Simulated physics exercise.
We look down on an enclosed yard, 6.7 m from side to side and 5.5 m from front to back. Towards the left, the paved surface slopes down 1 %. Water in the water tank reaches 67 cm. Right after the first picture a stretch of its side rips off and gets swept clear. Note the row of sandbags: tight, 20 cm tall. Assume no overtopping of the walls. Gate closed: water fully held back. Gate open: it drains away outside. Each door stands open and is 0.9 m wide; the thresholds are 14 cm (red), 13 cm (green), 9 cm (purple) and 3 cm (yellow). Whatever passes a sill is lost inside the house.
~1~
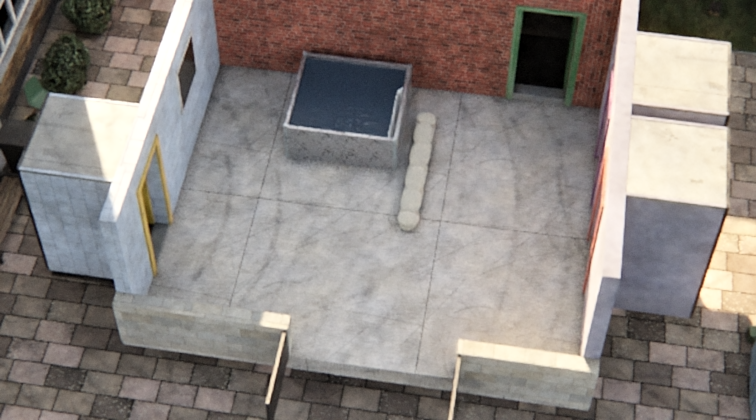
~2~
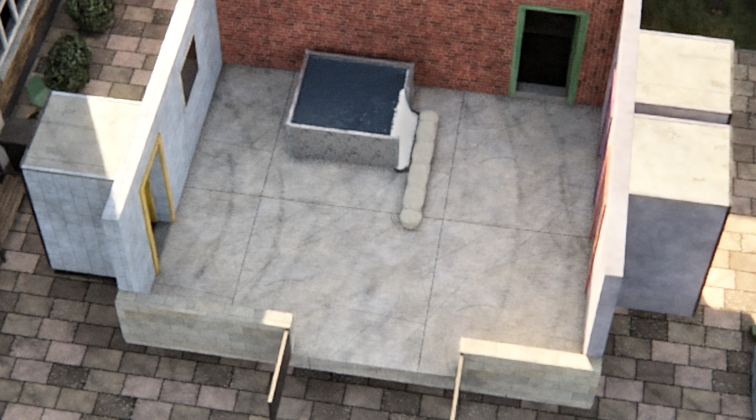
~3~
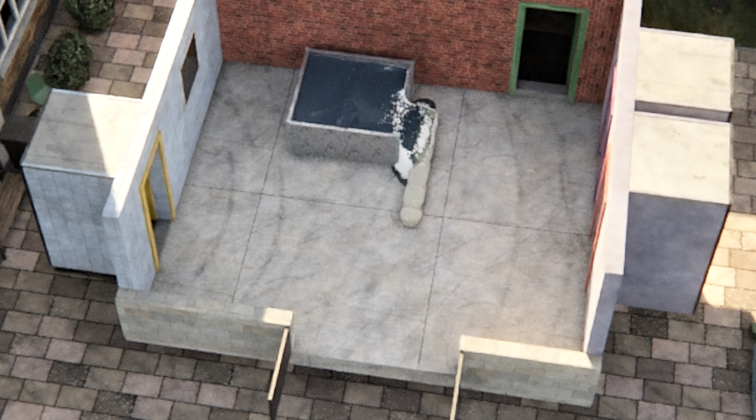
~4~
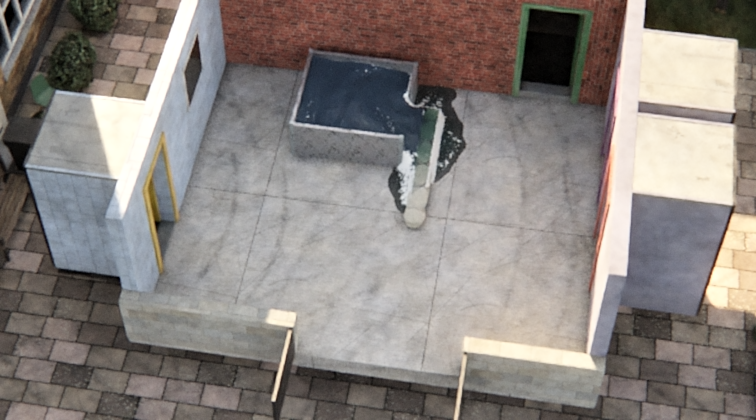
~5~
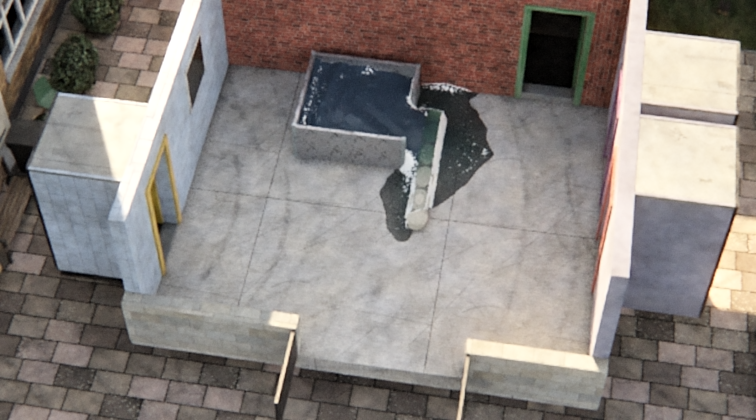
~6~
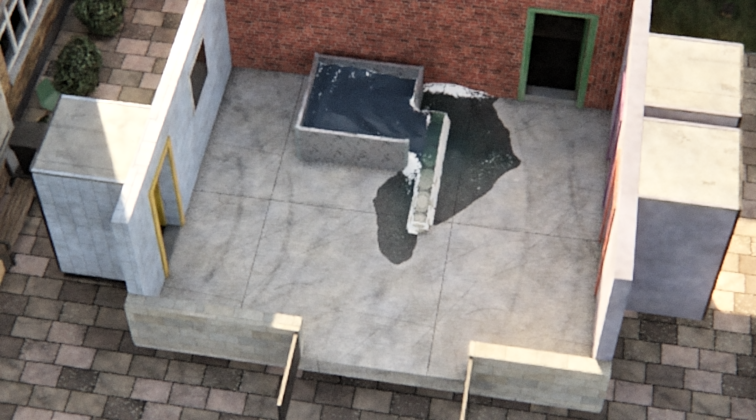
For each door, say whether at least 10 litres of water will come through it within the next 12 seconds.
Door by door: The red door lets through less than 10 litres; the green door lets through less than 10 litres; the purple door lets through 10 litres or more; the yellow door lets through 10 litres or more.
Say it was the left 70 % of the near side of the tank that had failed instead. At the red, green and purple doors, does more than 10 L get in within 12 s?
Door by door - red: Within bounds, green: Within bounds, purple: Within bounds.
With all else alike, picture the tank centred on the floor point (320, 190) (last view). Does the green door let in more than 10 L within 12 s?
With that change, the limit at the green door is not exceeded.
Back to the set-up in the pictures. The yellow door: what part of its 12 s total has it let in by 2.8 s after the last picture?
Some 0 per cent by then.
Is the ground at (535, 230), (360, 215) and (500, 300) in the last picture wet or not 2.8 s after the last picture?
First spot submerged, second submerged, third submerged.
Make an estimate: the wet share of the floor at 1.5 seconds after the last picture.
55 %.
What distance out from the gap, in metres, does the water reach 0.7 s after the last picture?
It comes to some 3.6 metres.
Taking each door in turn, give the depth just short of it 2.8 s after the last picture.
Readings (cm): Red = 6; green = 9; purple = 13; yellow = 0.
Then, 0.7 s after the last picture water covers 35 % of the floor and is deepest (48 cm) near (423, 148); red door not reached, green door 5 cm at the sill, 0 L in, purple door 7 cm at the sill, 0 L in, yellow door not reached.
Then, 1.5 s after the last picture water covers 55 % of the floor and is deepest (34 cm) near (423, 148); red door 11 cm at the sill, 0 L in, green door 9 cm at the sill, 0 L in, purple door 16 cm at the sill, 7 L in, yellow door not reached.
Then, 2.8 s after the last picture water covers 50 % of the floor and is deepest (28 cm) near (425, 140); red door 6 cm at the sill, 0 L in, green door 9 cm at the sill, 1 L in, purple door 13 cm at the sill, 30 L in, yellow door not reached.
Then, 6.3 s after the last picture water covers 80 % of the floor and is deepest (18 cm) near (422, 156); red door 3 cm at the sill, 0 L in, green door 6 cm at the sill, 1 L in, purple door 4 cm at the sill, 35 L in, yellow door 4 cm at the sill, 0 L in.
Then, 11.3 s after the last picture water covers 95 % of the floor and is deepest (12 cm) near (423, 148); red door 2 cm at the sill, 0 L in, green door 4 cm at the sill, 1 L in, purple door 2 cm at the sill, 35 L in, yellow door 6 cm at the sill, 24 L in.
